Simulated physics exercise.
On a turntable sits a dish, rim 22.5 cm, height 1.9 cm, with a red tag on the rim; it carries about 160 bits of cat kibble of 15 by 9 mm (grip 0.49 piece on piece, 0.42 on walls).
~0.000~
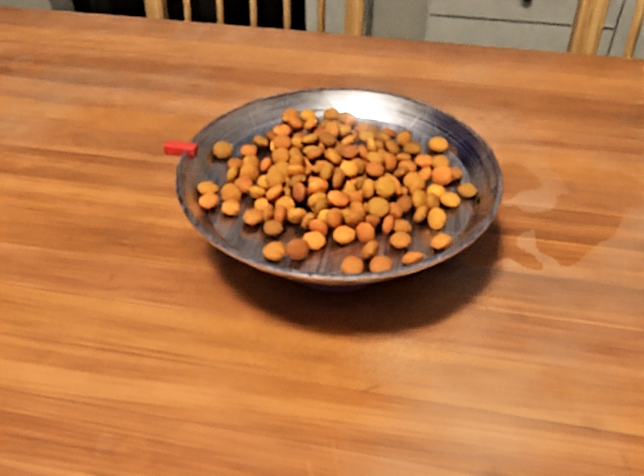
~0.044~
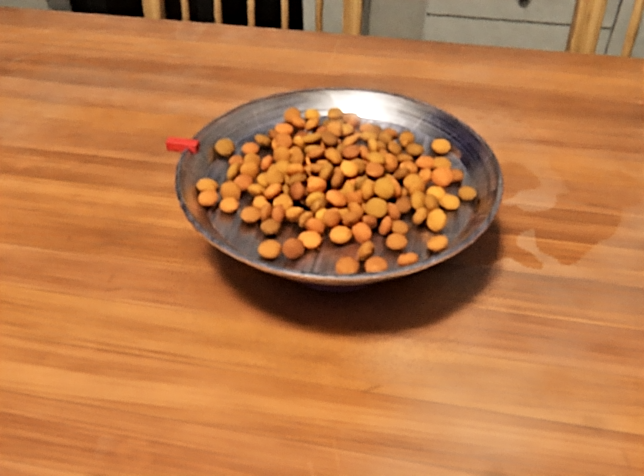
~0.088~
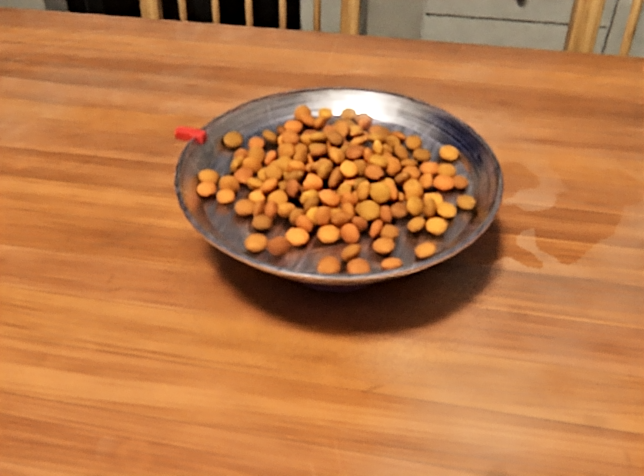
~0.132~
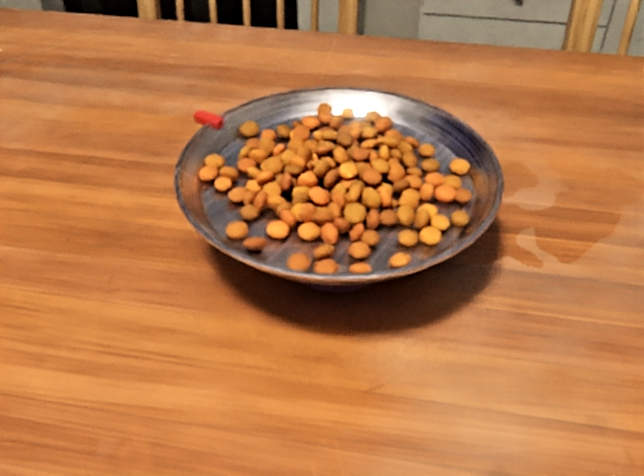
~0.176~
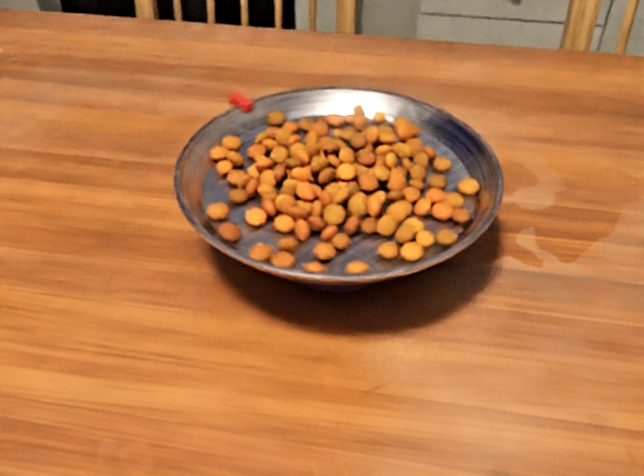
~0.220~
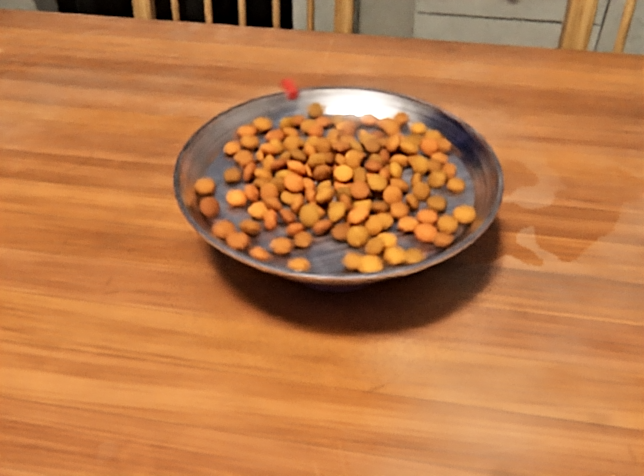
A dark, shallow dish piled with small orange-brown pieces of kibble turns in place on a wooden table, barely moving at first. It then rotates clockwise more quickly, carrying the red tag from the left edge of the rim up and around to the back as the pieces shift round with it.
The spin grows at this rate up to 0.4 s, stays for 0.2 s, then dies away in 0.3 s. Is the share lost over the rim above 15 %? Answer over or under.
Share lost over the rim, set against 15 %: Over.
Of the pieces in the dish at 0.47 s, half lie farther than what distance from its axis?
Some 9.5 cm.
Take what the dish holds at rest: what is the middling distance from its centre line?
Some 9.5 cm.
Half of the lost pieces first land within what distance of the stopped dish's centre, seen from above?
Some 28 cm.
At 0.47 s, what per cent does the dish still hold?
Some 75 per cent of the load.
After 0.47 s, dish 75 %, in the air 25 %; middle of the pieces not yet landed near (335, 170).
Then, at 0.68 s, fallen left of where it stops 15 %, fallen in front of where it stops 15 %, dish 20 %, fallen behind where it stops 20 %, fallen right of where it stops 15 %, in the air 15 %; middle of the pieces not yet landed near (328, 185).
Then, at 0.87 s, fallen left of where it stops 25 %, fallen in front of where it stops 20 %, dish 15 %, fallen behind where it stops 25 %, fallen right of where it stops 20 %; middle of the pieces not yet landed near (349, 168).
After 1.05 s, fallen left of where it stops 25 %, fallen in front of where it stops 20 %, dish 15 %, fallen behind where it stops 25 %, fallen right of where it stops 20 %; middle of the pieces not yet landed near (346, 177).
At rest (1.6 s), fallen left of where it stops 25 %, fallen in front of where it stops 20 %, dish 15 %, fallen behind where it stops 25 %, fallen right of where it stops 20 %.
